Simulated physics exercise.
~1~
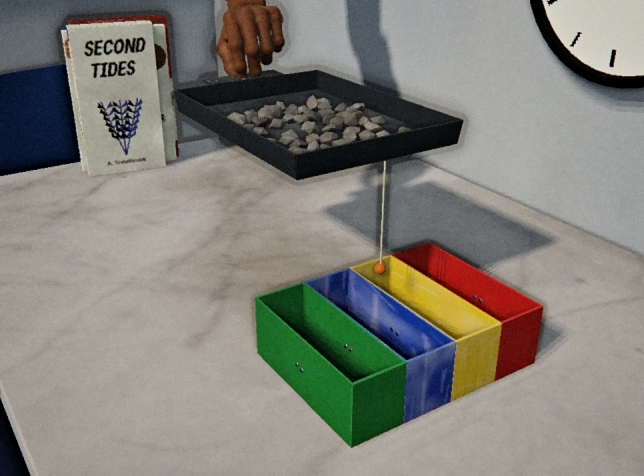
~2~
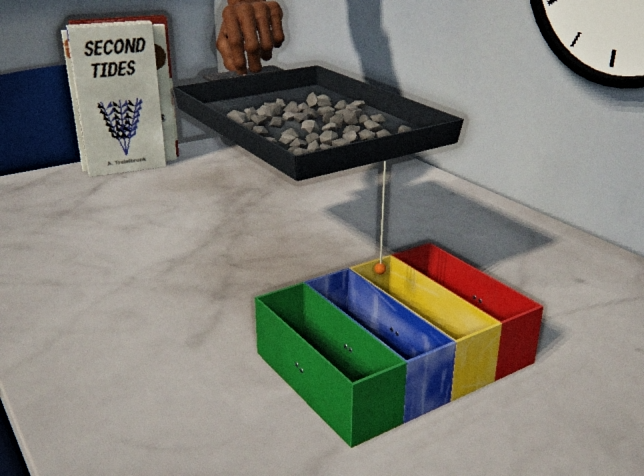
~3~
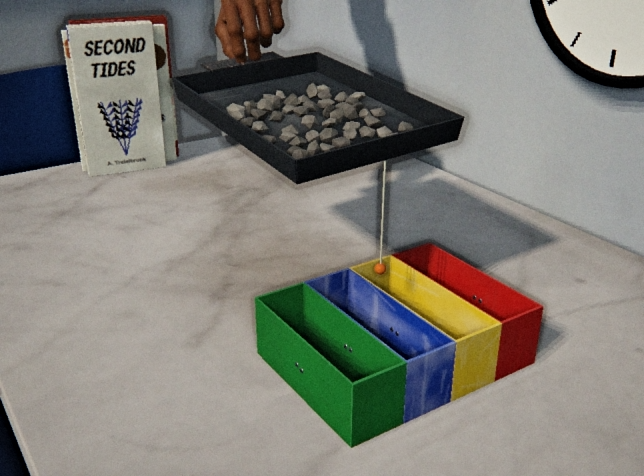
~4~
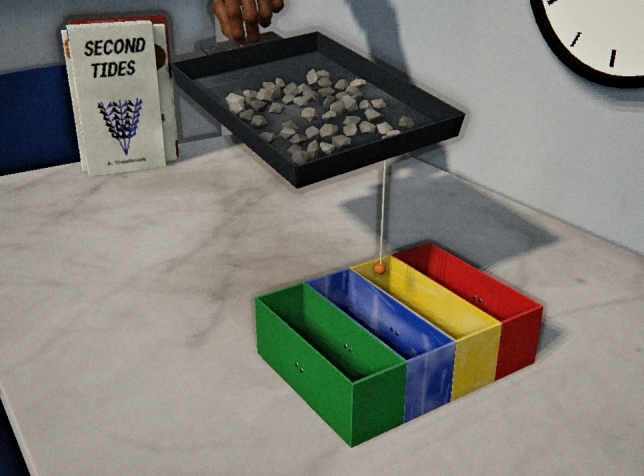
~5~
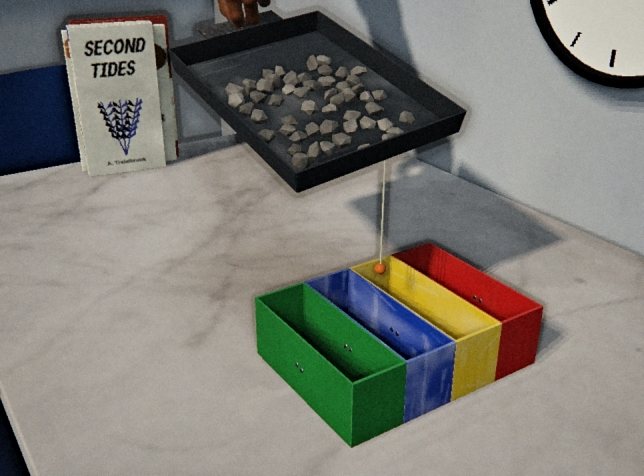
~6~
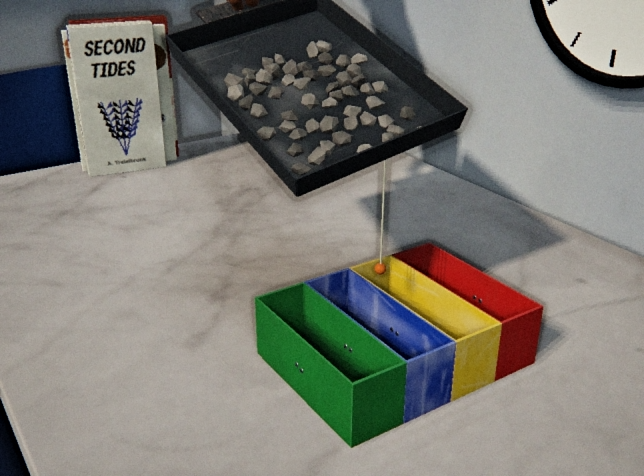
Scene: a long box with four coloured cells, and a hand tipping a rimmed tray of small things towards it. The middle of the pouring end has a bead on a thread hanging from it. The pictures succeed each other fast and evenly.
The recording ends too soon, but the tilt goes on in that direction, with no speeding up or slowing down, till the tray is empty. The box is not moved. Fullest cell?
Green.
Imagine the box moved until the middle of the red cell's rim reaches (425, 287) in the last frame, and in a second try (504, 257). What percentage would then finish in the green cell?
In order, 20 % and 0 %.
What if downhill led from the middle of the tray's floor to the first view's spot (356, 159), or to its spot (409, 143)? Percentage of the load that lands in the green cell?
About 40 % and 0 %.
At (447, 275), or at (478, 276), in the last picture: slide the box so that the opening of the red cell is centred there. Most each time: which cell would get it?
In the first case it's the cell in green, in the second it's the cell in green.
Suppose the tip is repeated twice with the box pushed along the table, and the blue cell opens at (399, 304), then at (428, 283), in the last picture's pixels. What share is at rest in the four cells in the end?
Well, you'd get about 60 per cent and then about 0 per cent.
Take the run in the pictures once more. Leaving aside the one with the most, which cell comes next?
Second place goes to blue.
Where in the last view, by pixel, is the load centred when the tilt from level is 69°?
Near (322, 152).
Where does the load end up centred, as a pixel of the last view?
Near (328, 374), more or less.
Just after the last frame, tray tipped steeply; almost all on the tray; just a few falling or outside the box.
A moment on, tray tipped past a quarter turn; roughly a quarter on the tray; roughly half in the green cell; about a tenth in the blue cell; about a tenth falling or outside the box.
Further on, tray tipped past a quarter turn; the larger part in the green cell; roughly a quarter in the blue cell; just a few falling or outside the box.
When it is over, tray tipped past a quarter turn; the larger part in the green cell; roughly a quarter in the blue cell; not one in the yellow cell; not one in the red cell; just a few outside the box.
